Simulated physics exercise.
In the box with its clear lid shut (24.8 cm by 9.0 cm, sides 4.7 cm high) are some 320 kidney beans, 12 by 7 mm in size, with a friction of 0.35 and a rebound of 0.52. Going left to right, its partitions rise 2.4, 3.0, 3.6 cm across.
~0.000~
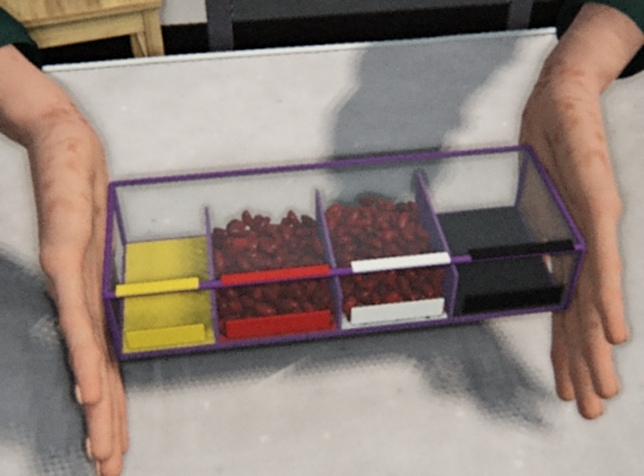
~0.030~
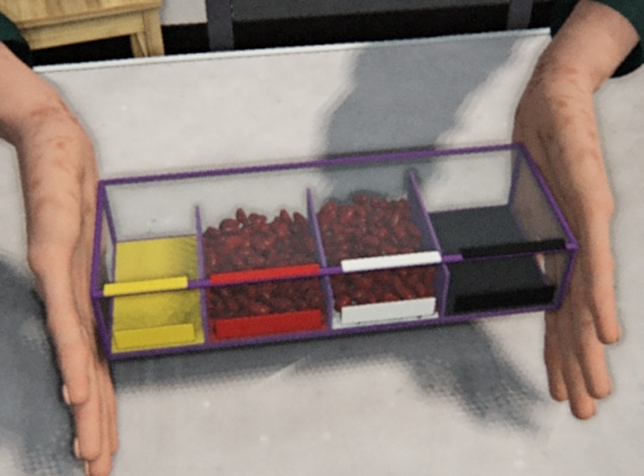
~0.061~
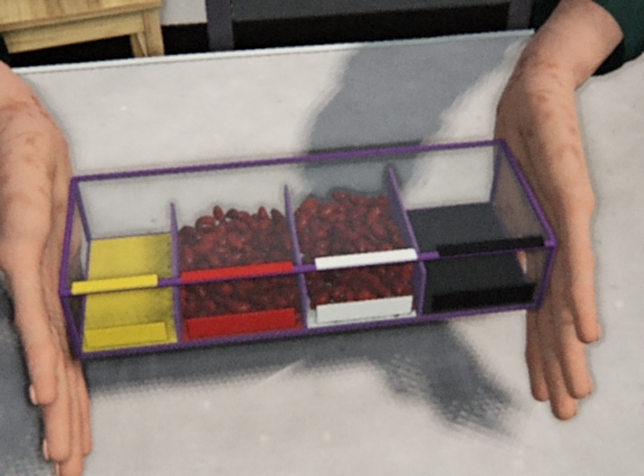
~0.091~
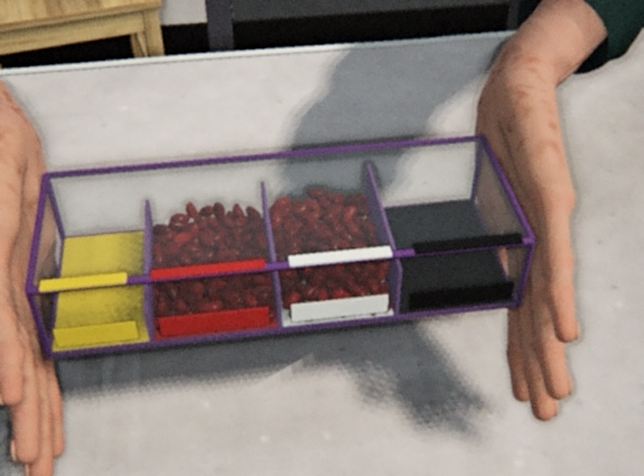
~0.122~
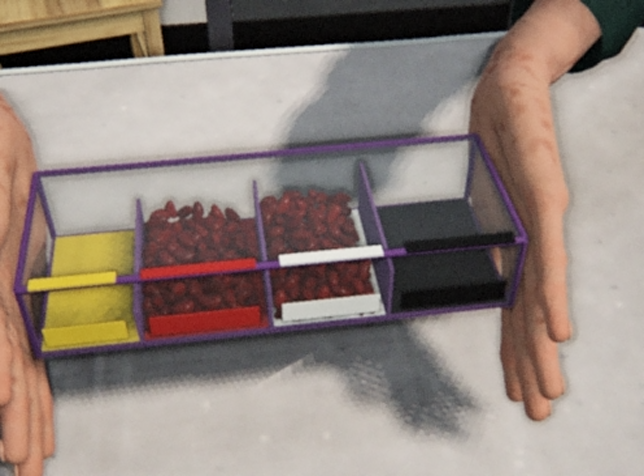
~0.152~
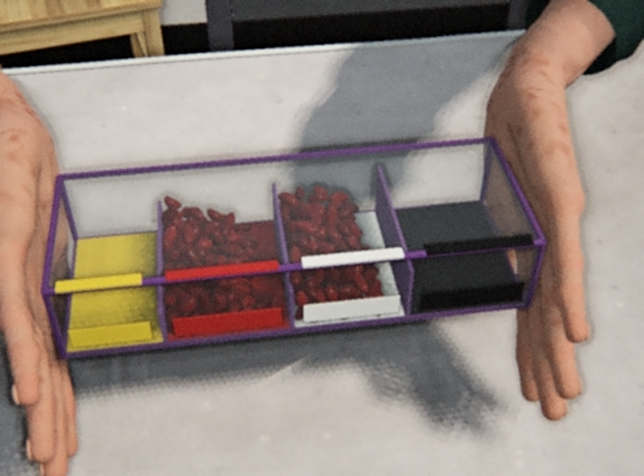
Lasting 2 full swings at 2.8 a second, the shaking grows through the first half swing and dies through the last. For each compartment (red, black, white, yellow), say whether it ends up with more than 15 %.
Red: More, black: Not more, white: More, yellow: More.
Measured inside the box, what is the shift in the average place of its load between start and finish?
Net shift: Around 3.0 cm.
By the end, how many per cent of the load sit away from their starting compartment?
Roughly 30 percent ends away from where it started.
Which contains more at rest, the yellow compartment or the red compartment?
Larger share at rest: In the red compartment.
After 0.37 s, tilt 0 degrees; red 40 %, white 50 %, yellow 10 %; middle of all pieces near (323, 256).
After 0.55 s, tilt 0 degrees; red 35 %, white 40 %, yellow 25 %; middle of all pieces near (283, 270).
After 0.71 s, tilt 0 degrees; red 35 %, white 40 %, yellow 25 %; middle of all pieces near (308, 265).
After 0.87 s, tilt 0 degrees; red 35 %, white 40 %, yellow 25 %; middle of all pieces near (281, 273).
By 1.4 s all is still; red 35 %, black 0 %, white 40 %, yellow 25 %.
